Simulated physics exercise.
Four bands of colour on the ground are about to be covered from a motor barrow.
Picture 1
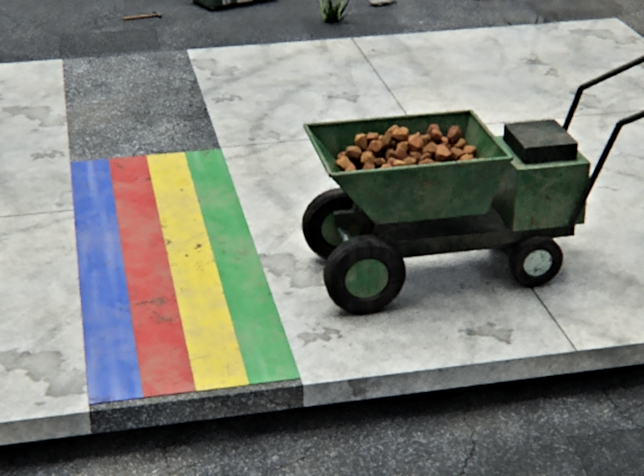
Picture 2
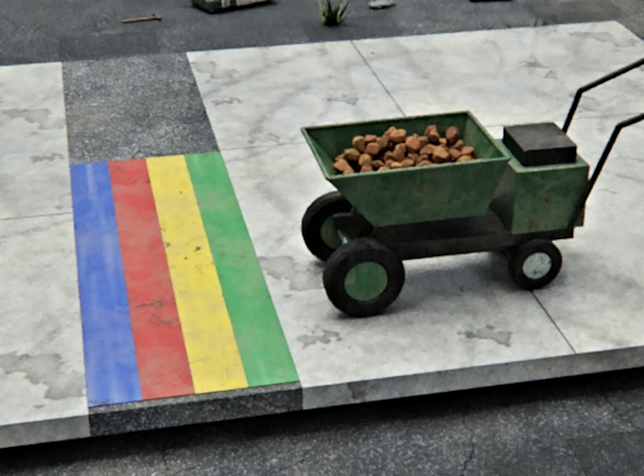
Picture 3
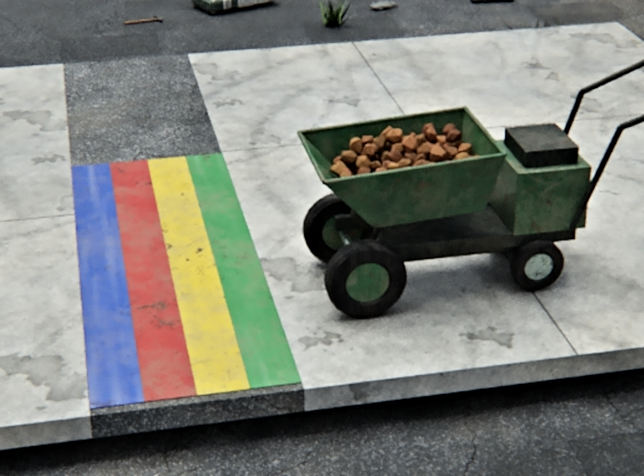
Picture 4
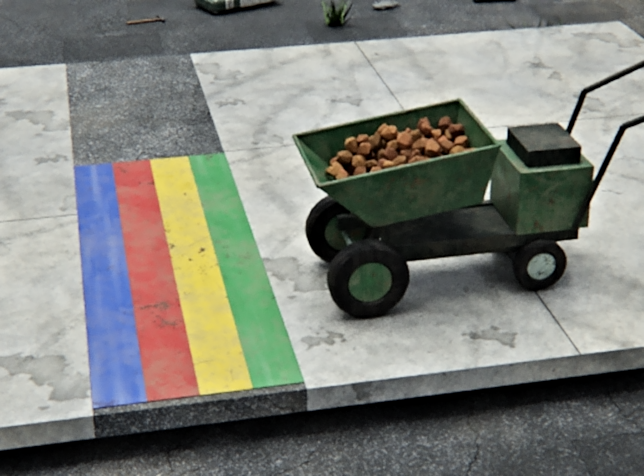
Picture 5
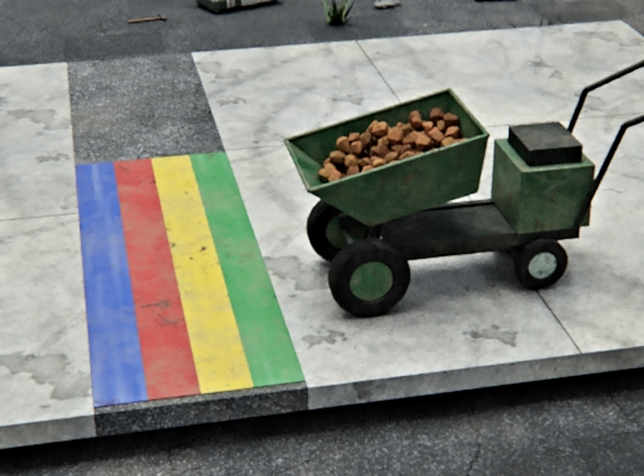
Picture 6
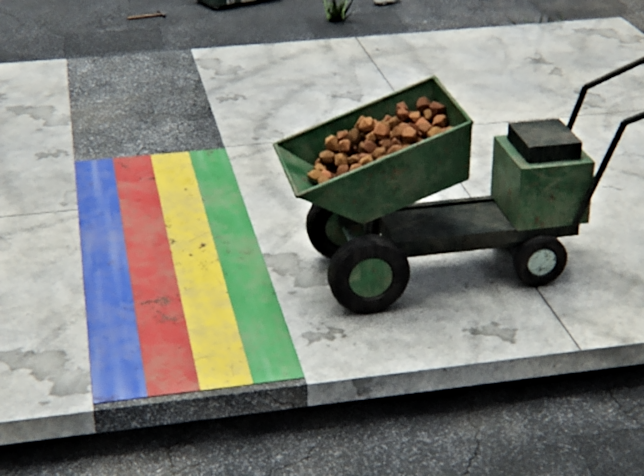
Green motor barrow on pale paving slowly tilting its skip of brown clods leftward, beside blue, red, yellow and green strips.
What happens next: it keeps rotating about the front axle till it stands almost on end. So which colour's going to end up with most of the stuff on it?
Most of it lands on yellow.
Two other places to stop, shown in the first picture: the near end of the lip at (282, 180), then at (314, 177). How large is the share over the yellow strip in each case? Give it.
10 %, then 40 %.
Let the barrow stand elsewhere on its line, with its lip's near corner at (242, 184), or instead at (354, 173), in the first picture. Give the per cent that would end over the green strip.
I'd expect close to 0 per cent and then close to 30 per cent.
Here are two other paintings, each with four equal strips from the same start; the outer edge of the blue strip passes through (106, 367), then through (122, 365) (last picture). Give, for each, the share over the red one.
The first gives around 20 %, the second around 30 %.
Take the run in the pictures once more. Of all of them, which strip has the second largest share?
Rank two: The red strip.
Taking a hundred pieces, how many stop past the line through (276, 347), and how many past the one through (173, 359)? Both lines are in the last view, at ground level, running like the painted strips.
I'd put it near 90 in a hundred, then near 20 in a hundred.
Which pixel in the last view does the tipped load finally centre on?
Near (192, 293).
Just after the last frame, skip tipped steeply; every one in the skip.
A moment on, skip tipped right over; the larger part in the skip; just a few over the green strip; roughly a quarter over the yellow strip; just a few over the red strip; just a few falling.
Further on, skip tipped right over; roughly a quarter in the skip; about a tenth over the green strip; roughly a third over the yellow strip; roughly a quarter over the red strip; about a tenth over the blue strip; just a few off the paint.
When it is over, skip tipped right over; about a tenth in the skip; about a tenth over the green strip; roughly a third over the yellow strip; roughly a quarter over the red strip; about a tenth over the blue strip; just a few off the paint.
